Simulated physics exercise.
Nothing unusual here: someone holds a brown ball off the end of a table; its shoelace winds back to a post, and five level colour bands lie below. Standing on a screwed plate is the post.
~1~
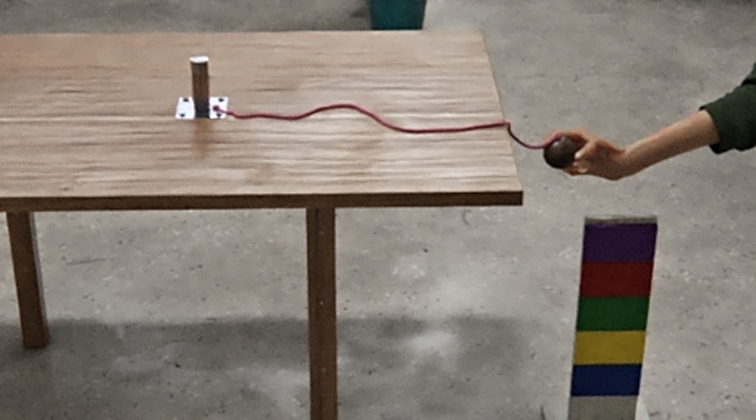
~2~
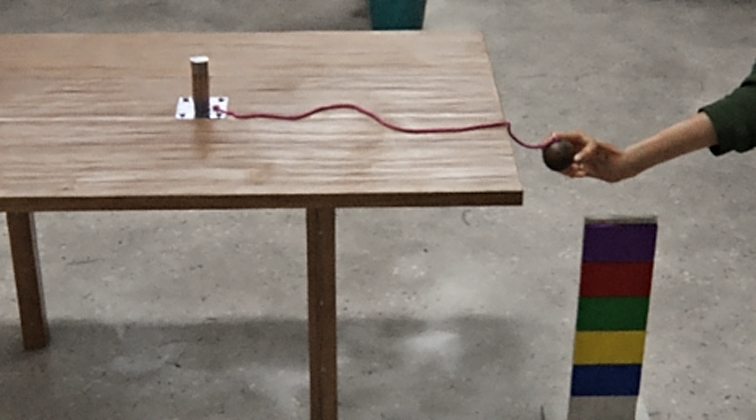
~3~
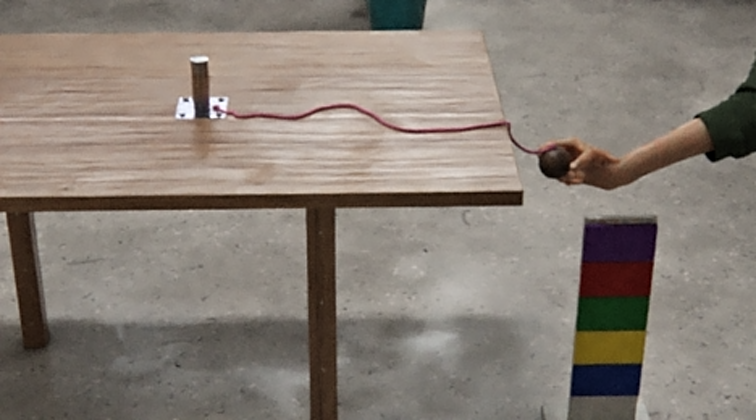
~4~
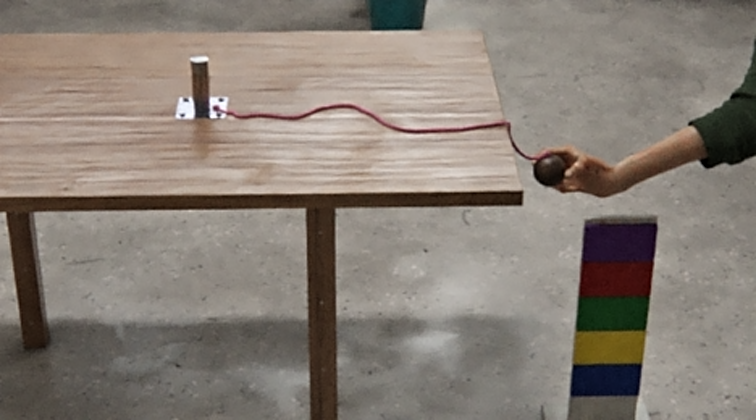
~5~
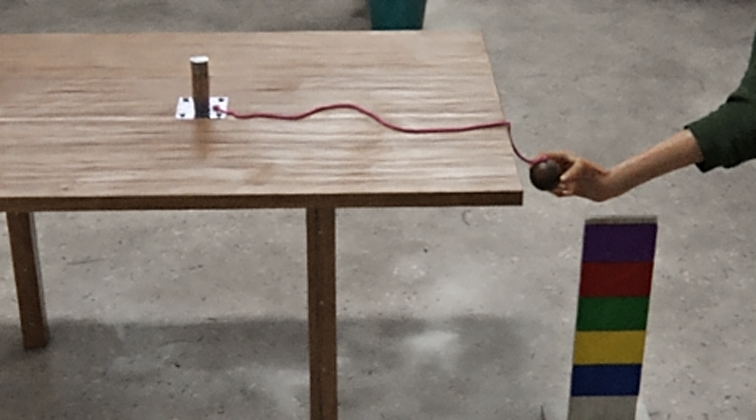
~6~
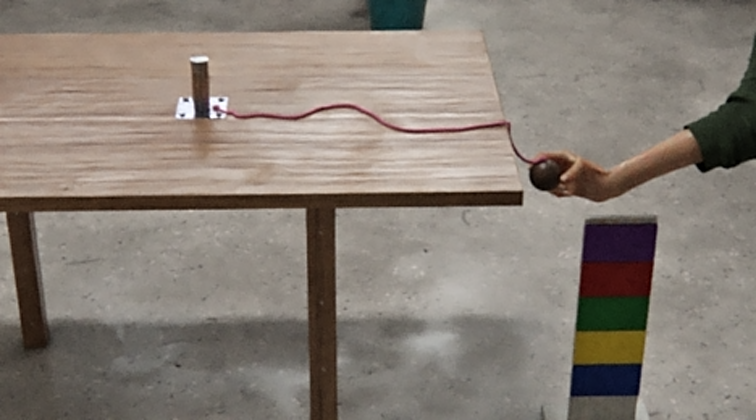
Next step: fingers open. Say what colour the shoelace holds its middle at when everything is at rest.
That would be purple.
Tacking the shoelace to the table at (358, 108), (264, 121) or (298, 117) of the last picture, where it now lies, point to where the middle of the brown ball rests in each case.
Those spots come out as (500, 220), (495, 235) and (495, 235).
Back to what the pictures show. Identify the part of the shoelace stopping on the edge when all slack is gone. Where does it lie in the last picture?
(460, 129).
Soon after, ball near (490, 241); level with purple.
After that, ball near (524, 239); level with purple.
In the end, ball near (494, 241); level with purple. Its middle rests at the purple band.
